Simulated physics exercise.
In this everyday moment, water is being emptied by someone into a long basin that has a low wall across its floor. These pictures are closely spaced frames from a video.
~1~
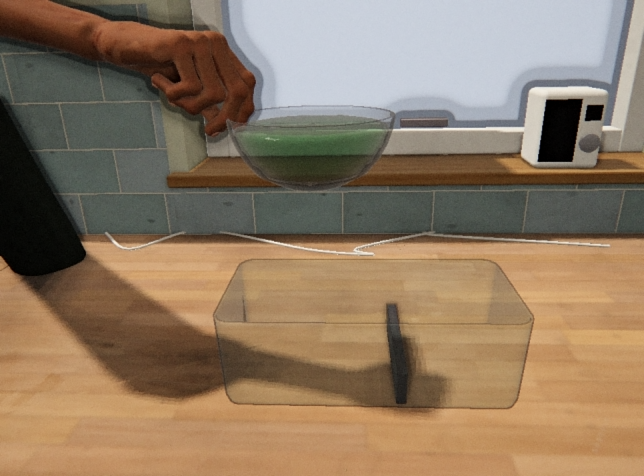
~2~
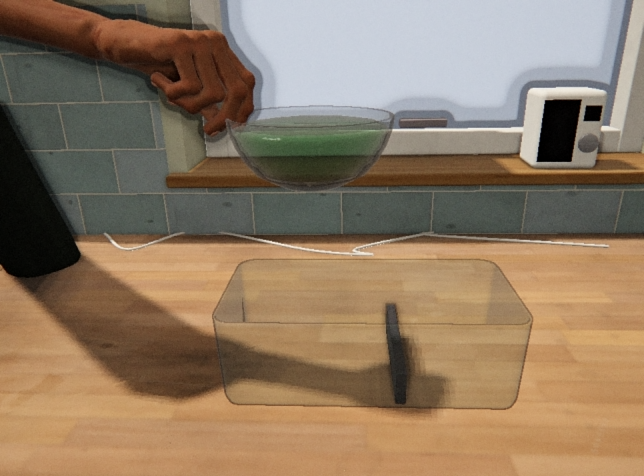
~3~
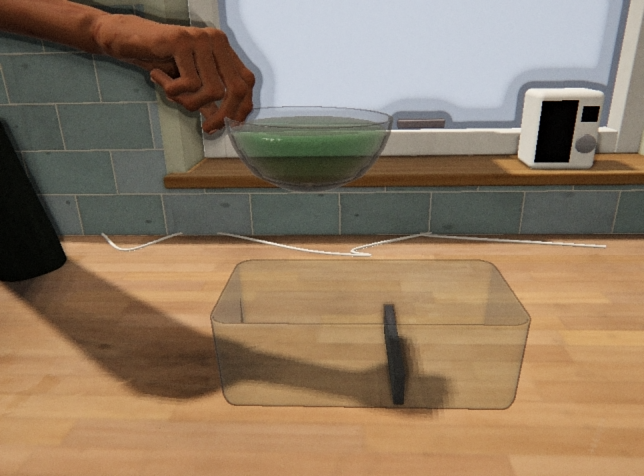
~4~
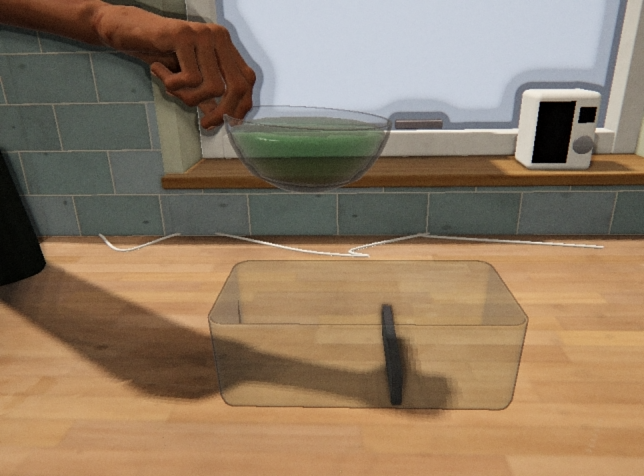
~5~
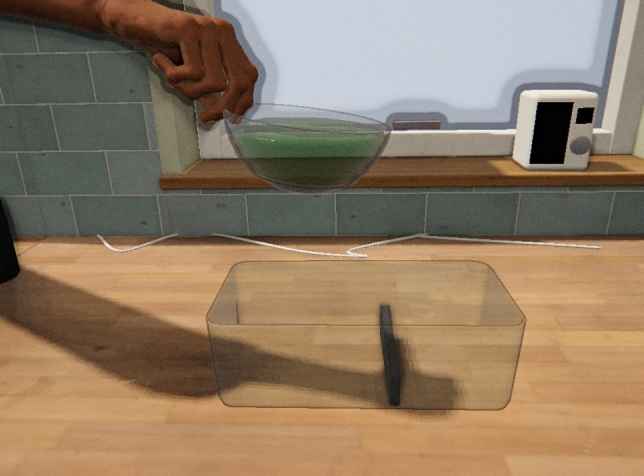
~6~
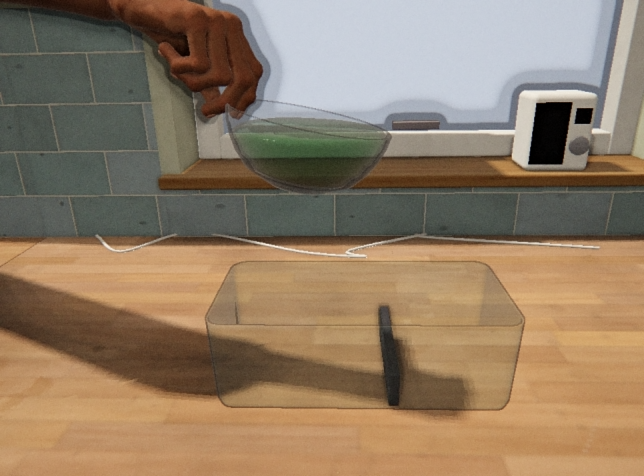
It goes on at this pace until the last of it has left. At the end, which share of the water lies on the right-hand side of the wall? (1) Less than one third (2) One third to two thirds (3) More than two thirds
The answer is 3.
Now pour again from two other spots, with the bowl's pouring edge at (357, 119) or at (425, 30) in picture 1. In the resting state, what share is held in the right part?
Roughly 65 per cent, and 60 per cent.
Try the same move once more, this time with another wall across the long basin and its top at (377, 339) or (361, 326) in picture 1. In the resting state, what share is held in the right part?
Around 80 per cent for the first, around 95 per cent for the second.
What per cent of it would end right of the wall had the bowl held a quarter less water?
Close to 80 per cent.
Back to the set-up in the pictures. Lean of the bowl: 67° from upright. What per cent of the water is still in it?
Around 35 in a hundred.
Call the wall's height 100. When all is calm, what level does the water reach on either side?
The left side sits at 10 per cent and the right side at 90.
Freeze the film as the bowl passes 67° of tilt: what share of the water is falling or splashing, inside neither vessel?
That comes to near 45 percent.
A moment on, the bowl is tipped part way and 35 per cent is still to pour, 0 is left of the wall and 20 right of it.
Next, the bowl is tipped on its side and 1 per cent is still to pour, 10 is left of the wall and 81 right of it.
Then the bowl is tipped right over and 0 per cent is still to pour, 18 is left of the wall and 80 right of it.
Later the bowl is tipped right over and 0 per cent is still to pour, 20 is left of the wall and 78 right of it.
At rest 20 per cent lies left of the wall, 78 right of it and 2 outside.
